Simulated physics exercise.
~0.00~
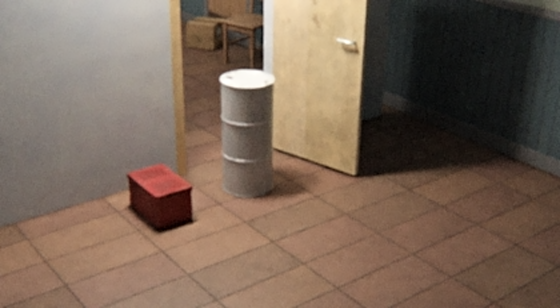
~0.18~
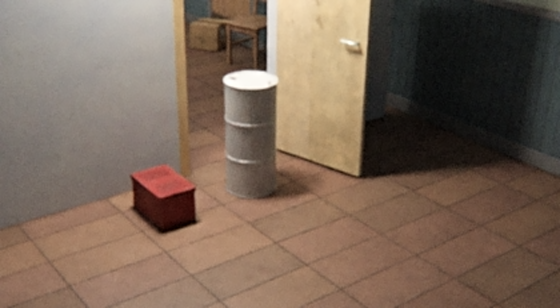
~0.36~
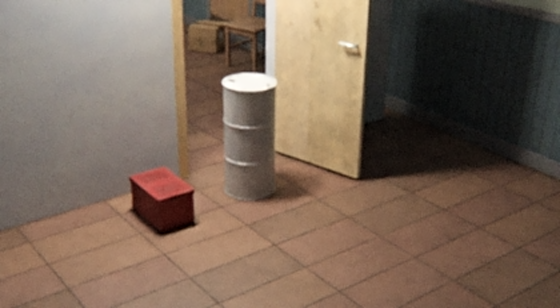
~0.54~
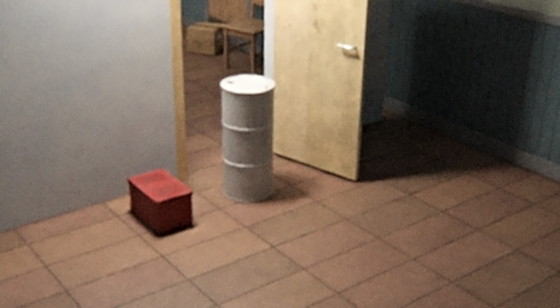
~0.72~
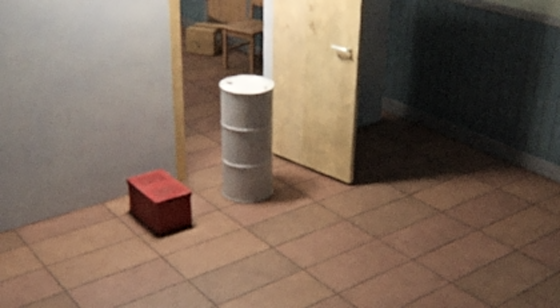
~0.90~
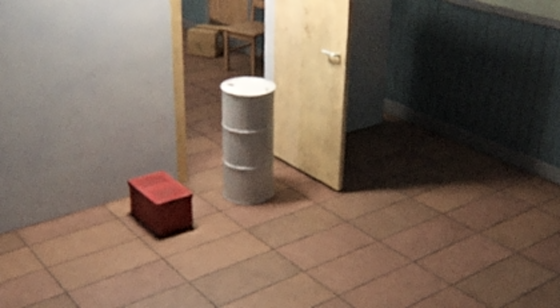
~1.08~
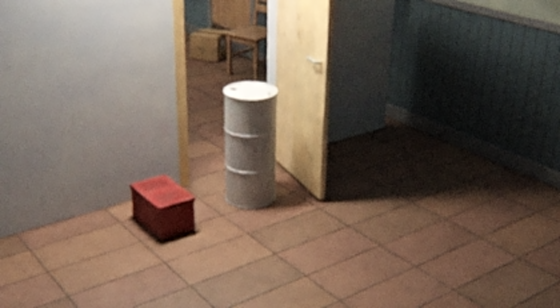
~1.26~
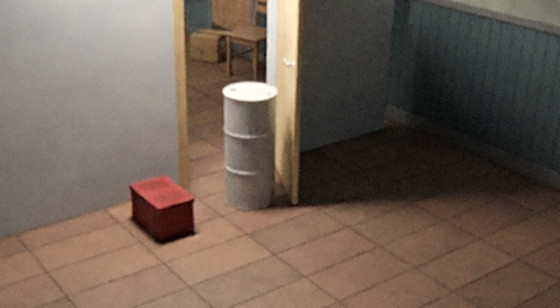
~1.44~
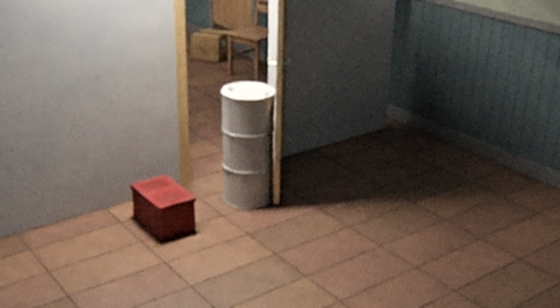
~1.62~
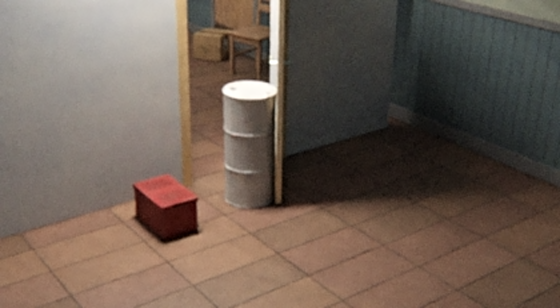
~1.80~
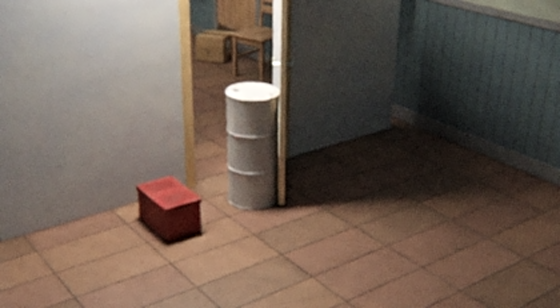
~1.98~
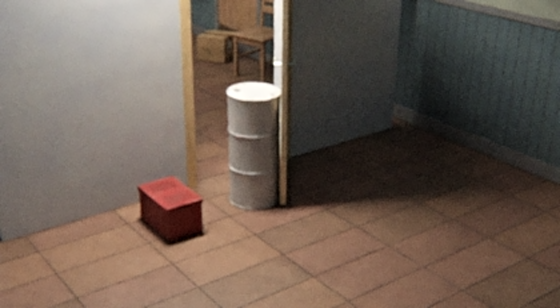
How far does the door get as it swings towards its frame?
It gets only partway, jamming against the pale gray barrel on the floor and staying partly open.
A wooden door that stood wide open swung partway towards its doorway, then came to a stop against a pale gray barrel standing in its path. It ended still partly open, with the barrel and the red box beside it unmoved.
